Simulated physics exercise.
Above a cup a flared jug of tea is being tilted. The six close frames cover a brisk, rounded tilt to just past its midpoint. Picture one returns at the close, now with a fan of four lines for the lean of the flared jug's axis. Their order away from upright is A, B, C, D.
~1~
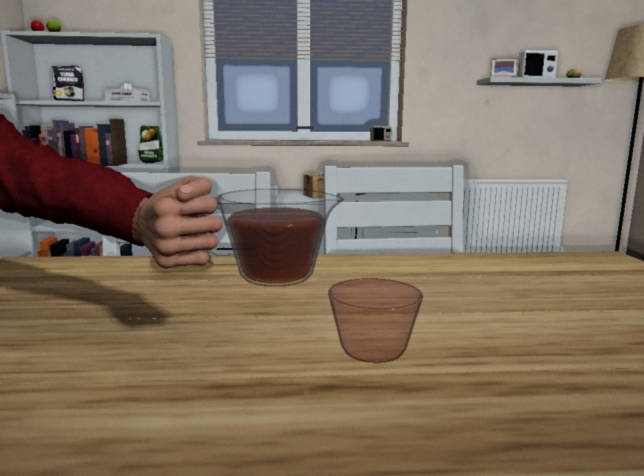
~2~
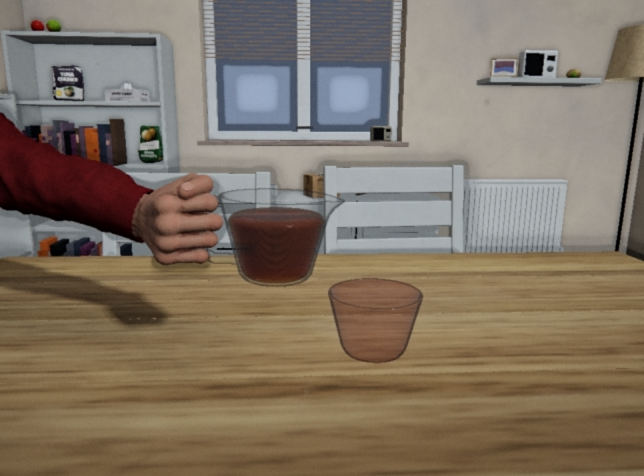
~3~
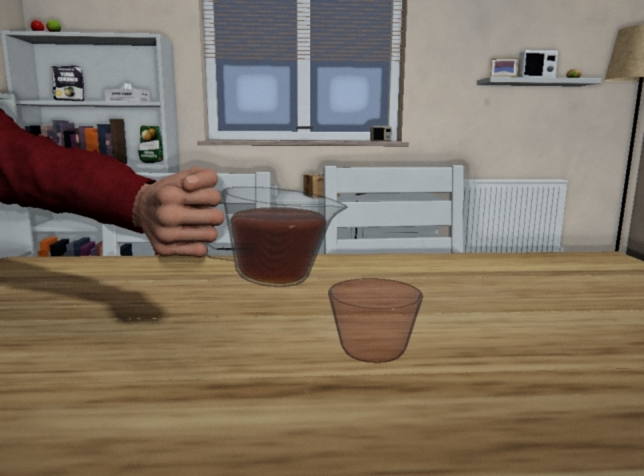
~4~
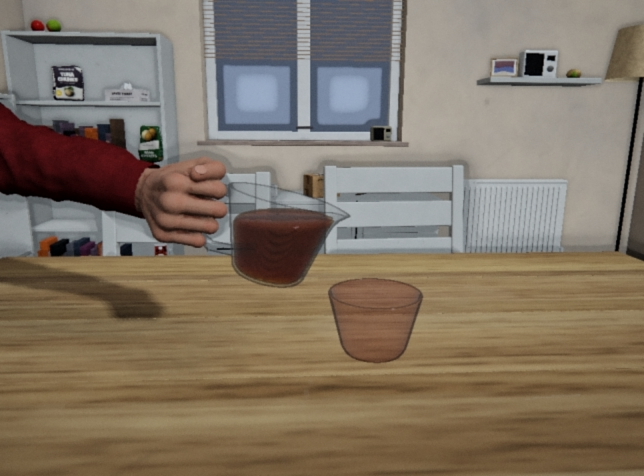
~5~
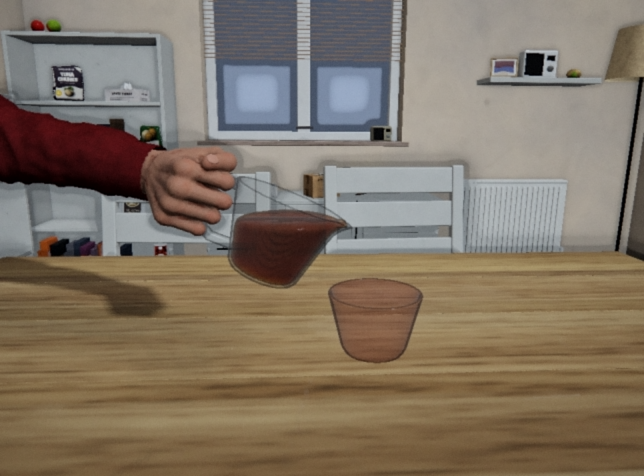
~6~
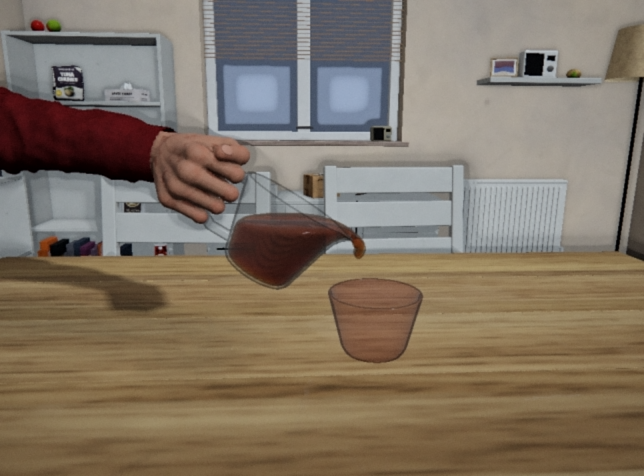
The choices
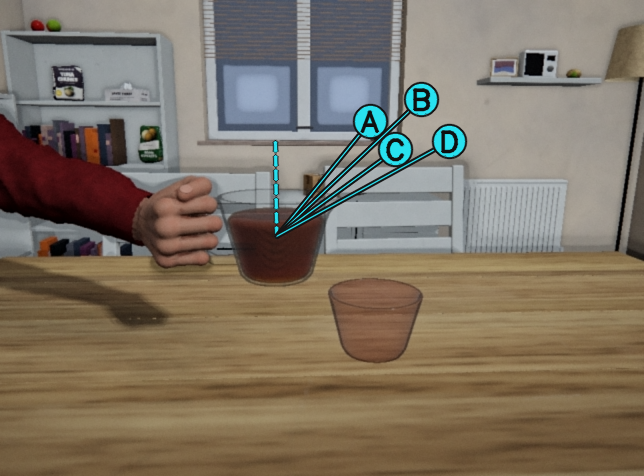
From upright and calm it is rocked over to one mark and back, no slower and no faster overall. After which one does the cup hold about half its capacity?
The answer is line B.
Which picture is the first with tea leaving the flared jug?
In picture 6.
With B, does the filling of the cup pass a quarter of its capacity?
Yes, it does.
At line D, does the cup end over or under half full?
Over half.
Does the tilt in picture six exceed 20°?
Yes.
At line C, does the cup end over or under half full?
Over.
In cyan, A at (359, 134); B at (408, 111); C at (381, 159); D at (434, 149).
If A is chosen, the cup ends with about 34 % of what it can hold.
If B is chosen, the cup ends with about 51 % of what it can hold.
If C is chosen, the cup ends with about 68 % of what it can hold.
If D is chosen, the cup ends with about 84 % of what it can hold.
